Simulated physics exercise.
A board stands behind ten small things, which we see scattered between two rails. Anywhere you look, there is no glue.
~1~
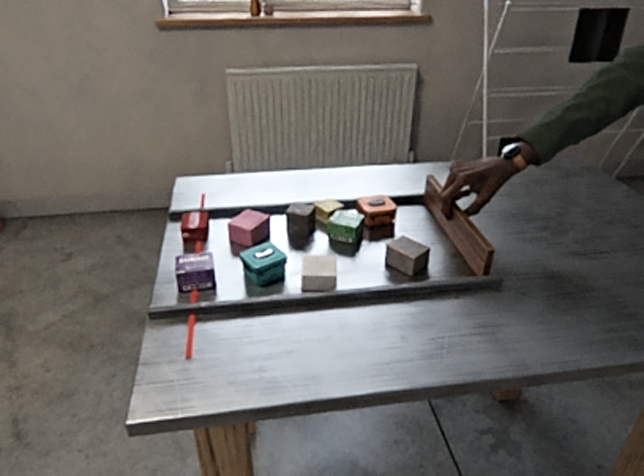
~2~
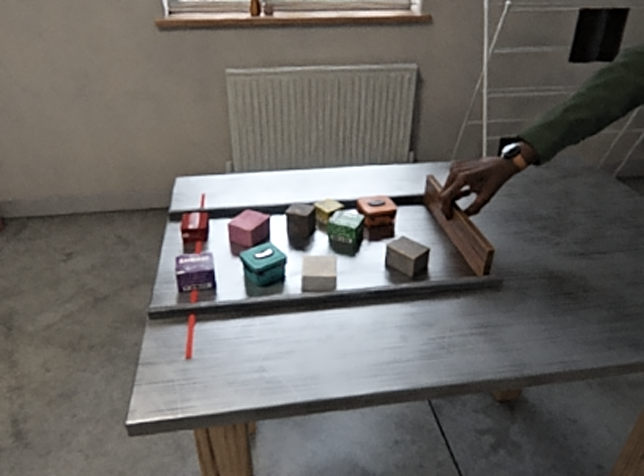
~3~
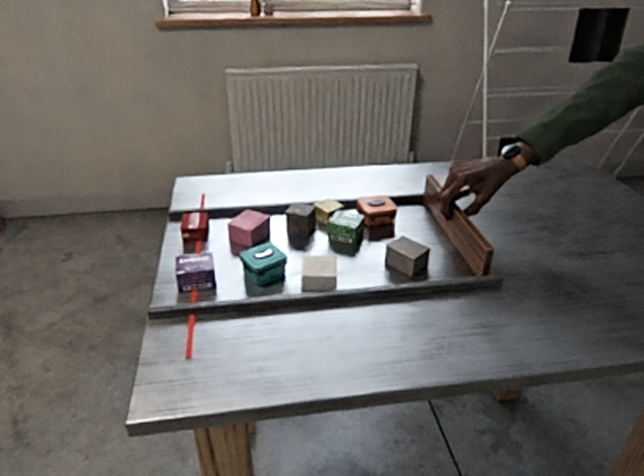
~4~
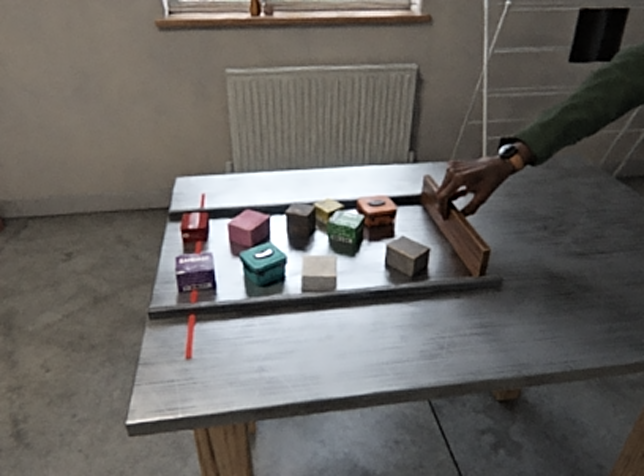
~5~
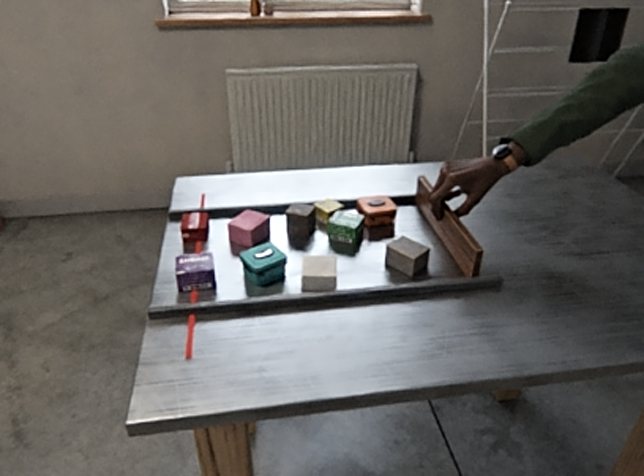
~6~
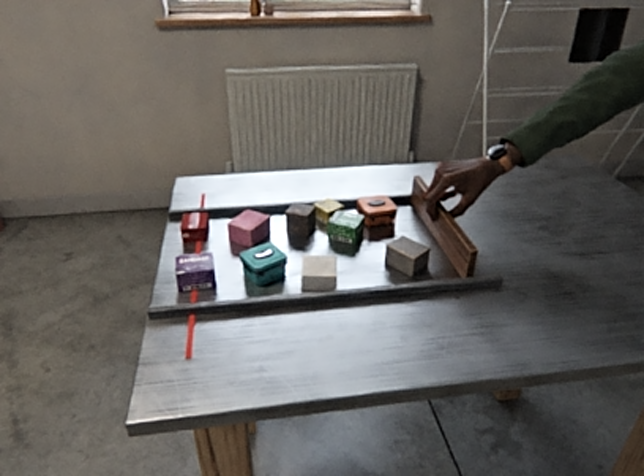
A hand at the right holds a wooden board upright on a metal table, behind small coloured boxes and blocks scattered between two rails. At first the board barely shifts, then it slides slightly left toward them, while the boxes and blocks stay where they are.
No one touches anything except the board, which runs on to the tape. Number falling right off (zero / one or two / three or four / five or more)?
Five or more.
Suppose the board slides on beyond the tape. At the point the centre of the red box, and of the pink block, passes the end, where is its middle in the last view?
The middle is at (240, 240) when it's the red box, and at (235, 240) when it's the pink block.
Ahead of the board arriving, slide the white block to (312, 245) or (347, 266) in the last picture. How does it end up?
One after the other: It ends up falling; it ends up falling.
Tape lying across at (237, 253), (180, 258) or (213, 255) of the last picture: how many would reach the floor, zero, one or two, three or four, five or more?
The falls would be just one or two; 5 or more; three to four.
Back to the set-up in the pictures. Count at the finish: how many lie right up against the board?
That number would be 3.
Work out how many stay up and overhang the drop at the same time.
Answer: 1.
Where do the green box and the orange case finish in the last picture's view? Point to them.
In the last picture the green box sits at (181, 244) while the orange case sits at (182, 224).
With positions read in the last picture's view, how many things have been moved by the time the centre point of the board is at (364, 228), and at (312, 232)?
By then 4, and 8.
Soon after, none off yet; red box at rest near (196, 227); purple box at rest near (196, 272); pink block at rest near (249, 228).
At rest, the number that fall off is five or more; fallen, yellow box, black block, turquoise case, pink block, purple box and red box.
